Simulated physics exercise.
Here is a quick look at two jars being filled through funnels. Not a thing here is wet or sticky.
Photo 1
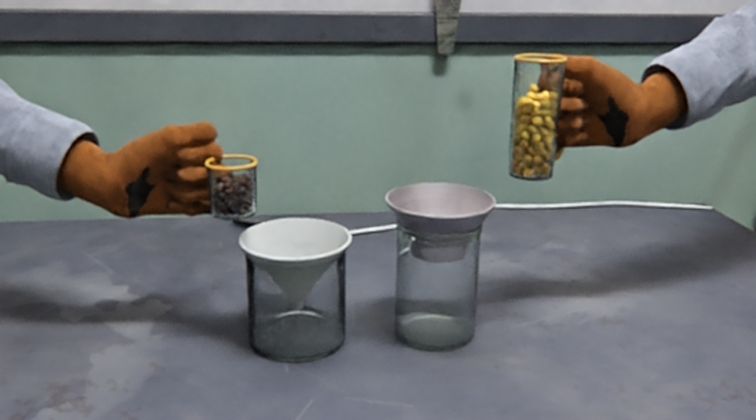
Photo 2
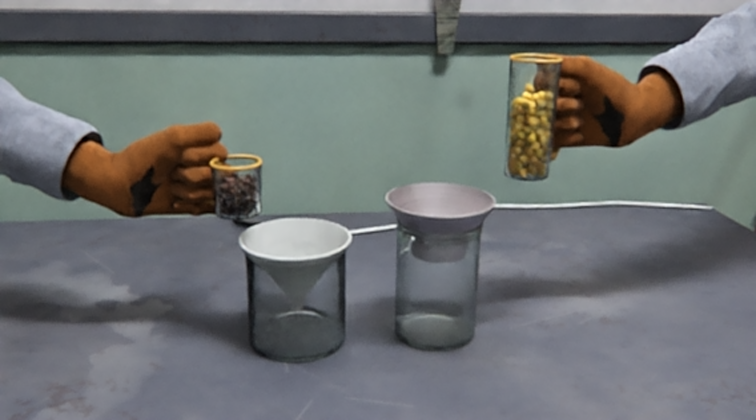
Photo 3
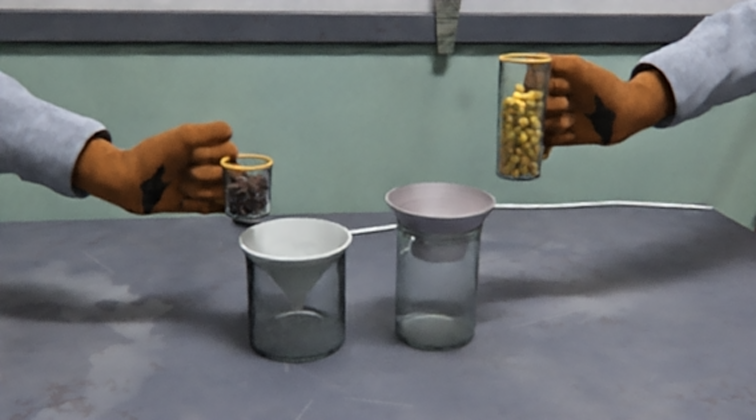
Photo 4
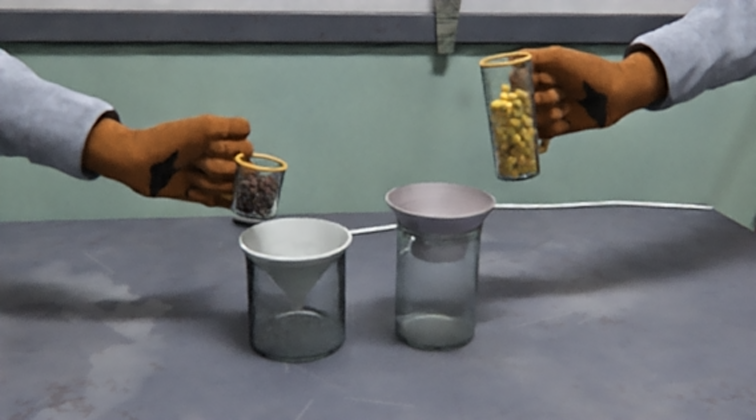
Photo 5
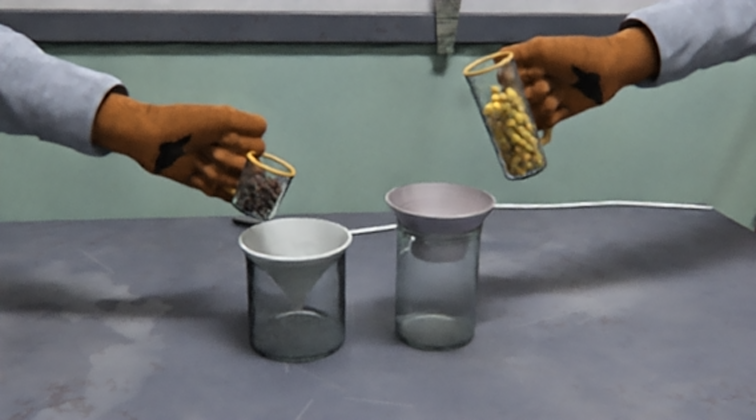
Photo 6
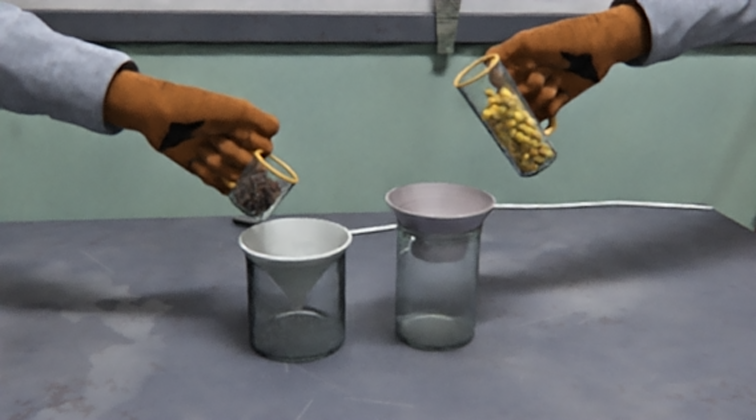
To begin with, two orange-gloved hands hold a small cup of dark pieces and a taller cup of yellow pieces above two funnels set in glass jars. The hands shift slightly inward with both cups upright. Then they tilt the cups steadily, the left one rightward and the right one leftward.
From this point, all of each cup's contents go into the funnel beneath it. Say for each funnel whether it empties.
In order: Left funnel: I expect it will get stuck, right funnel: I expect it will drain completely.
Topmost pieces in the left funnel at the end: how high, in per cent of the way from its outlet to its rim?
Measured level: Roughly 60 in a hundred.
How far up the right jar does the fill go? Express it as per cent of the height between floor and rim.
Result: Roughly 20 per cent.
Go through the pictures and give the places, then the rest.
Left funnel (296, 246), outlet at (297, 310), under two pieces wide; left cup (233, 188), holding allspice berries; right funnel (440, 208), outlet at (438, 251), about 6 pieces wide; right cup (535, 118), holding puffed corn balls, in the first picture.
Left cup (237, 187), upright; right cup (531, 118), upright, in the second picture.
Left cup (248, 187), upright; right cup (521, 118), upright, in the third picture.
Left cup (258, 187), tipped 11°; right cup (512, 118), tipped 11°, in the fourth picture.
Left cup (262, 187), tipped 24°; right cup (508, 118), tipped 24°, in the fifth picture.
Left funnel (296, 246), outlet at (297, 310); left cup (262, 187), tipped 37°; right funnel (440, 208), outlet at (438, 251); right cup (508, 118), tipped 37°, in the sixth picture.
Then, 0.26 s later than the last frame, left, every one still in the cup; right, every one still in the cup.
Then, 0.60 s later than the last frame, left, every one still in the cup; right, every one still in the cup.
Then, 0.95 s later than the last frame, left, roughly two thirds still in the cup, roughly a third in or over the funnel; right, almost all still in the cup, just a few in or over the funnel.
When it is over, left, almost all stuck in the funnel, just a few down in the jar; right, every one down in the jar.
